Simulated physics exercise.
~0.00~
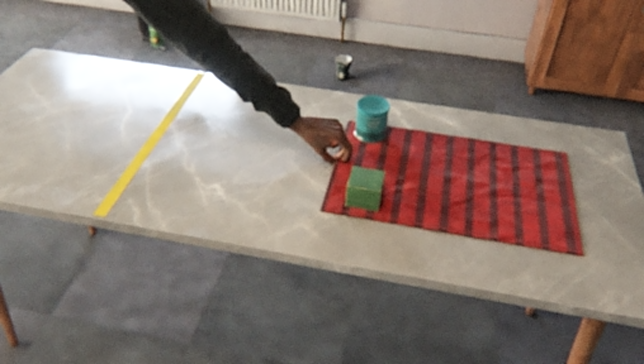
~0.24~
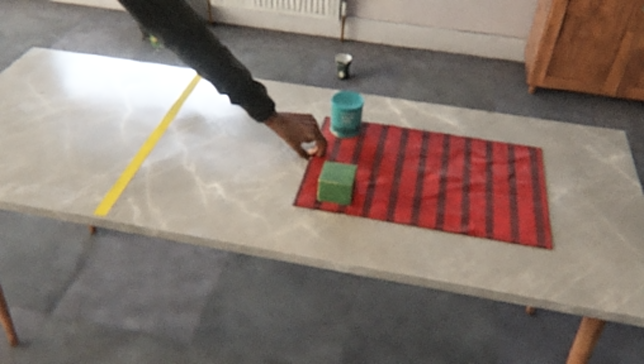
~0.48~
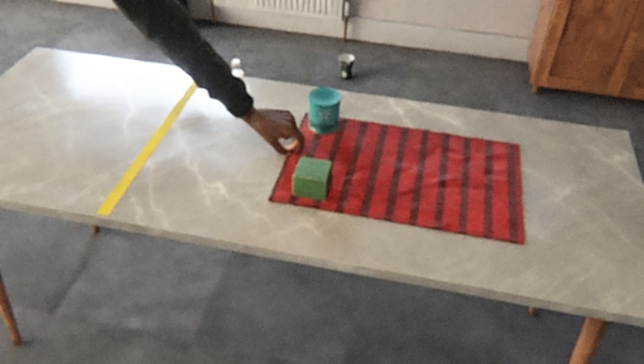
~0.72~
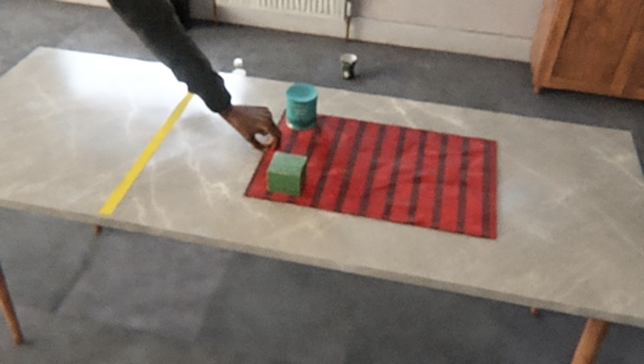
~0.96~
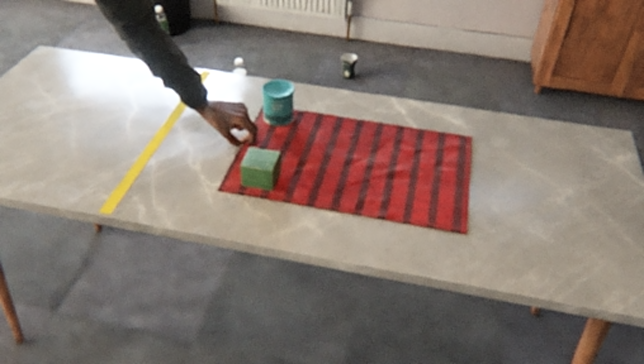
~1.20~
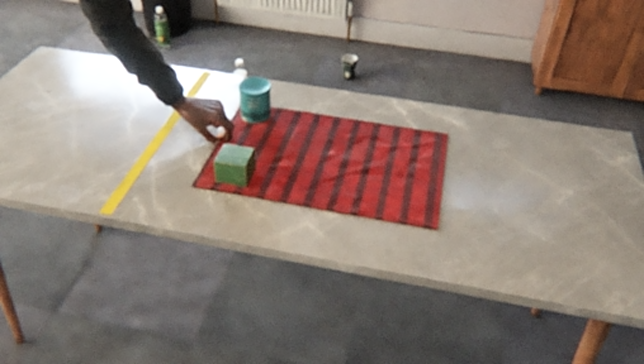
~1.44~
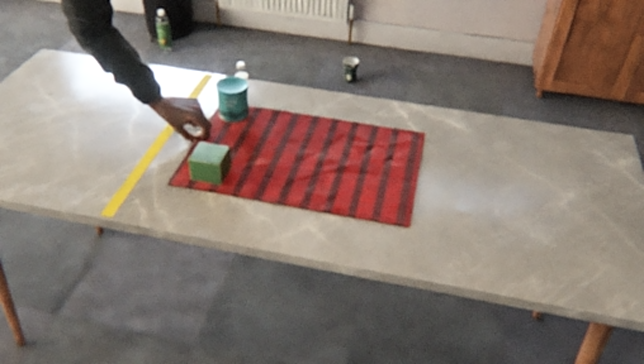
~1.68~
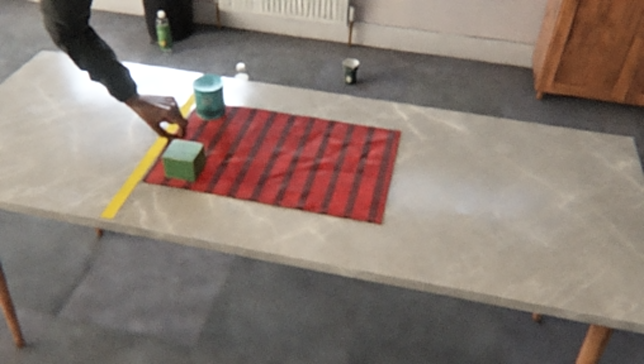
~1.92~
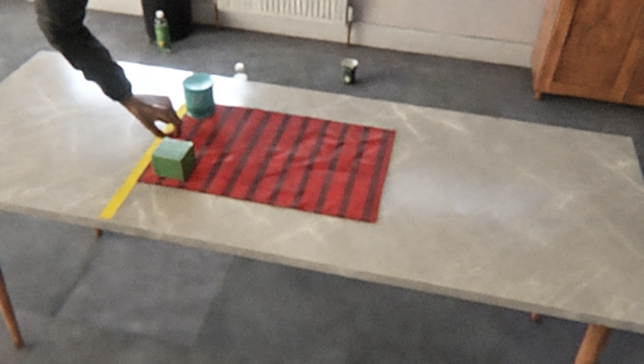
The footage shows a hand pulling a red, dark-striped cloth leftward across a table toward a strip of yellow tape, carrying a green block and a turquoise tin, until the cloth's edge reaches the tape with both objects still resting on it.
